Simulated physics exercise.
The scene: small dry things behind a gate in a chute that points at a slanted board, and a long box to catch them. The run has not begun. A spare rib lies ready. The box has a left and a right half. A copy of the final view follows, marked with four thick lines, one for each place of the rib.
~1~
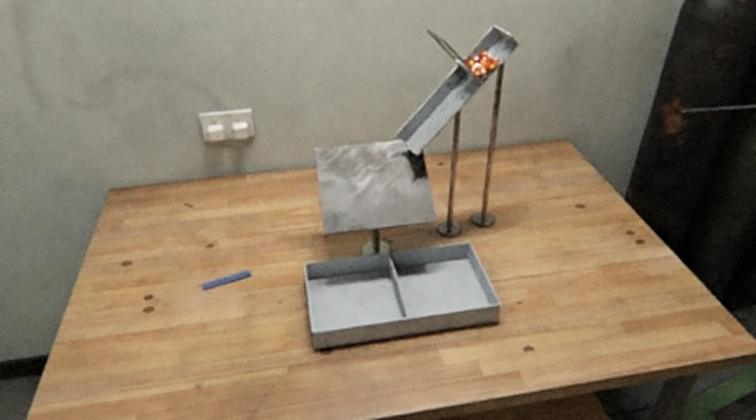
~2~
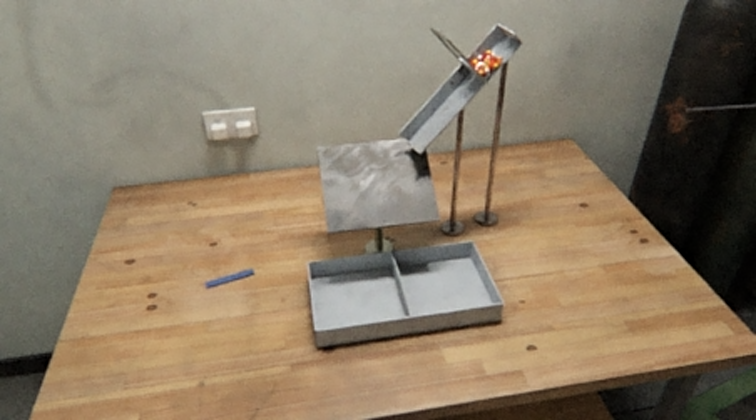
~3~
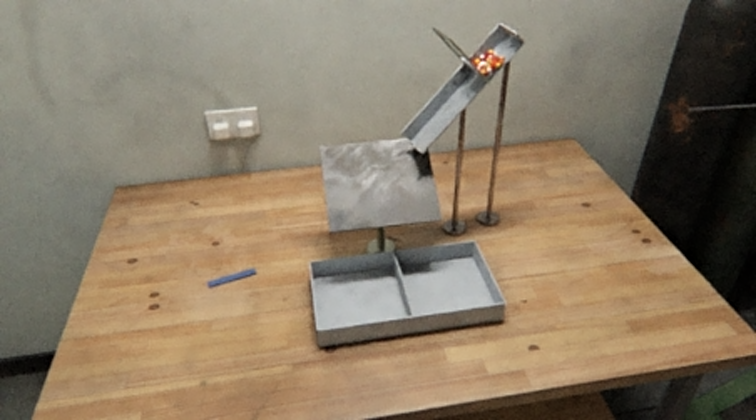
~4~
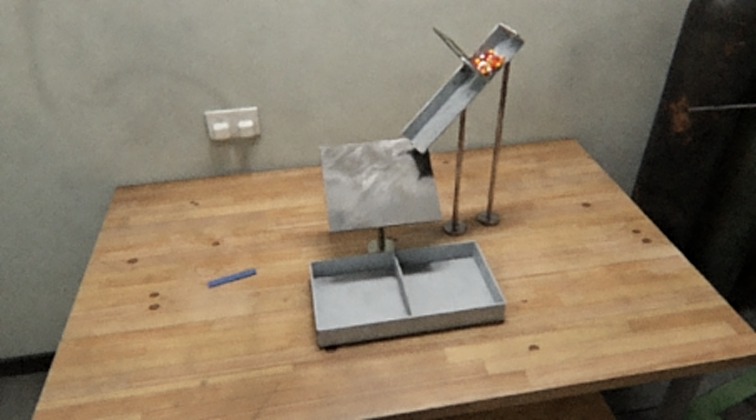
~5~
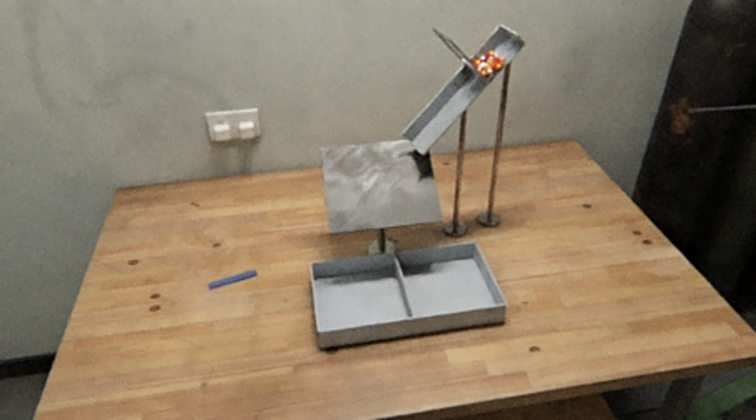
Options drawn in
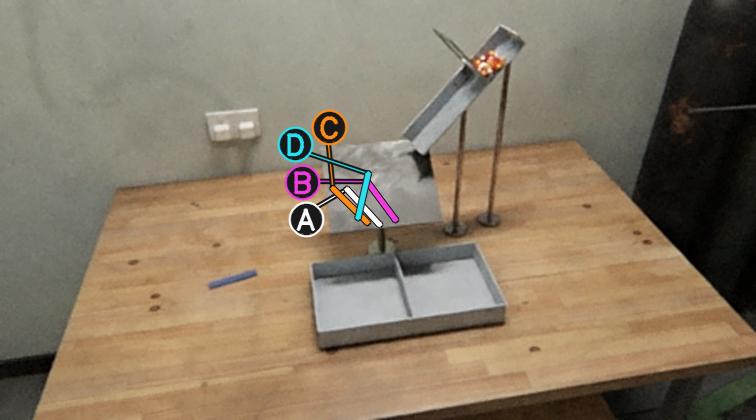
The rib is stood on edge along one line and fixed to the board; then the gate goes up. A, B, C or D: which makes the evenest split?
Best: A.
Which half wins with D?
Left.
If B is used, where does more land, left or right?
The right half.
On the marked copy, line A from (346, 189) to (379, 224); line B from (367, 181) to (395, 219); line C from (332, 188) to (367, 222); line D from (368, 173) to (358, 217).
With A, of what is caught, close to a third in the left half, close to two thirds in the right.
With B, of what is caught, a small share in the left half, the bulk in the right.
With C, of what is caught, the bulk in the left half, close to a quarter in the right.
With D, of what is caught, all but a few in the left half, a small share in the right.
